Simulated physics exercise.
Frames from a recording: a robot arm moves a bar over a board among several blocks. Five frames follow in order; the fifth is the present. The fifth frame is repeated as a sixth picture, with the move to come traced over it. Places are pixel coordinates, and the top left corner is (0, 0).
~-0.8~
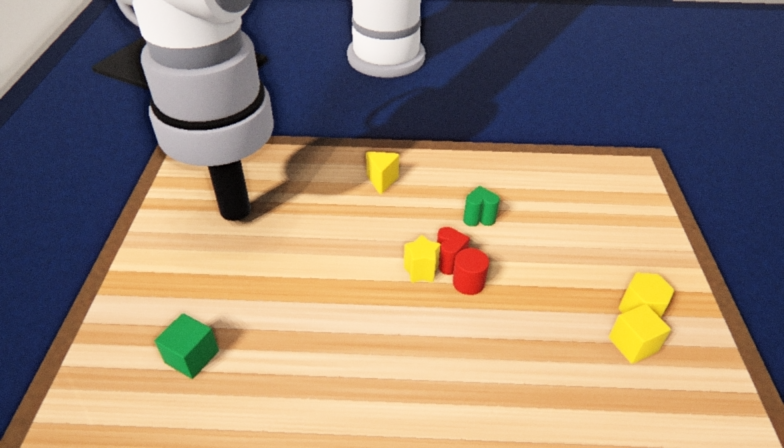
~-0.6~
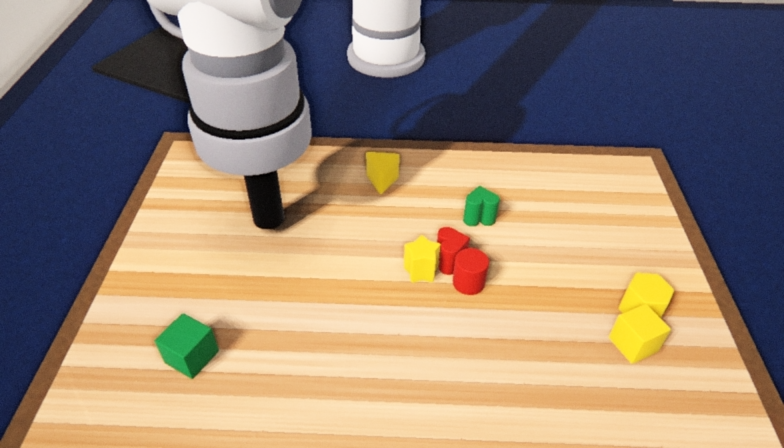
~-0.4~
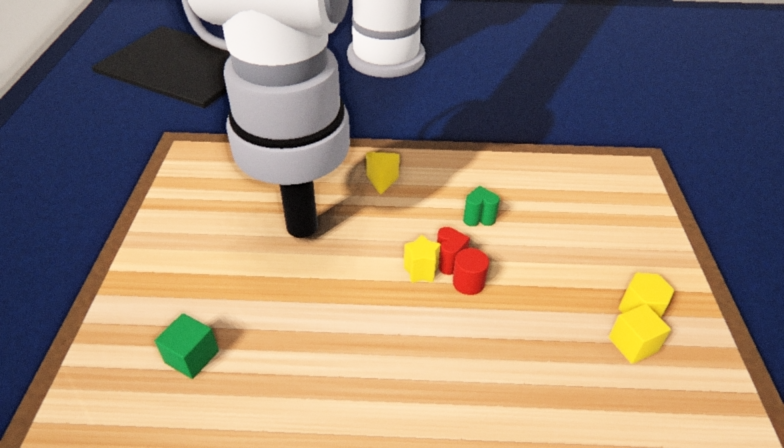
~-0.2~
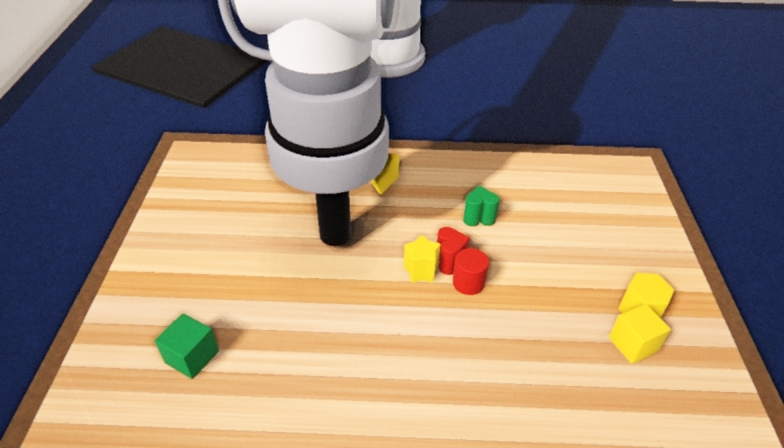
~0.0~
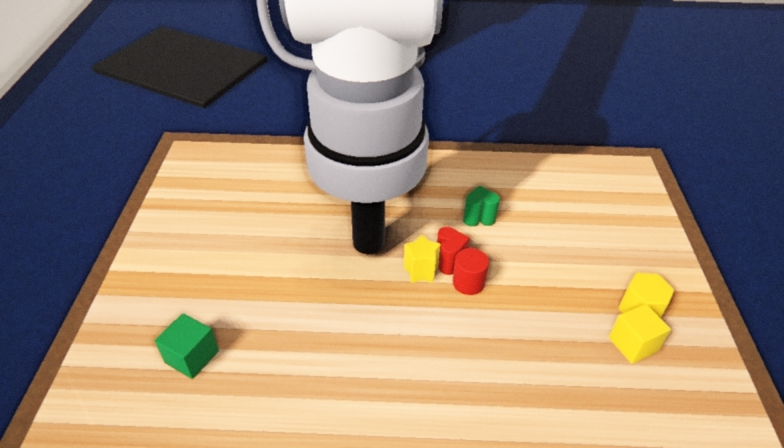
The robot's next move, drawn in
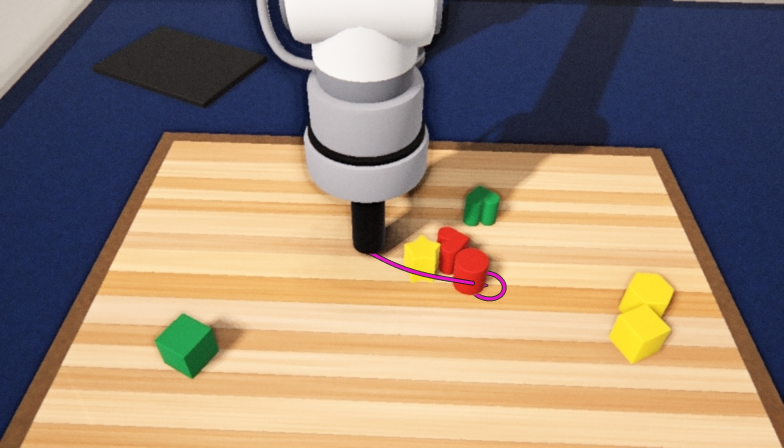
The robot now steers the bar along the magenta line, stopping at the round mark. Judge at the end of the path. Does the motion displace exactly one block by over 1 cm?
That would be a no.
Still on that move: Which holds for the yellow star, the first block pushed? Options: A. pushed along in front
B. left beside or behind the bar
A - pushed along in front.
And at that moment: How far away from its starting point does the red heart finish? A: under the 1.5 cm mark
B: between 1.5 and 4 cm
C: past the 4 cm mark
The one that fits is B, between 1.5 and 4 cm.
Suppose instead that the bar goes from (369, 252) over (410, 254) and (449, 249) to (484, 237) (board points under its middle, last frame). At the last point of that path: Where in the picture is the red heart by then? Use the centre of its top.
It ends at (486, 243).
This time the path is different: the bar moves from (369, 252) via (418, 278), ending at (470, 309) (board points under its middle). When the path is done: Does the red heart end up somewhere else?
I believe so.
Path on the board, from (369, 252) through (404, 268) and (445, 279) to (487, 286).
The first path, step by step. One third of the way, bar at (405, 260); yellow star at (437, 253), turned 30° anticlockwise; red heart at (459, 237); red disc at (476, 260).
Two thirds of the way, bar at (447, 270); yellow star at (480, 262), turned 40° anticlockwise; red heart at (470, 236), turned 60° anticlockwise; red disc at (515, 272).
At the end, bar at (489, 277); yellow star at (524, 267), turned 45° anticlockwise; red heart at (471, 236), turned 60° anticlockwise; red disc at (552, 284).
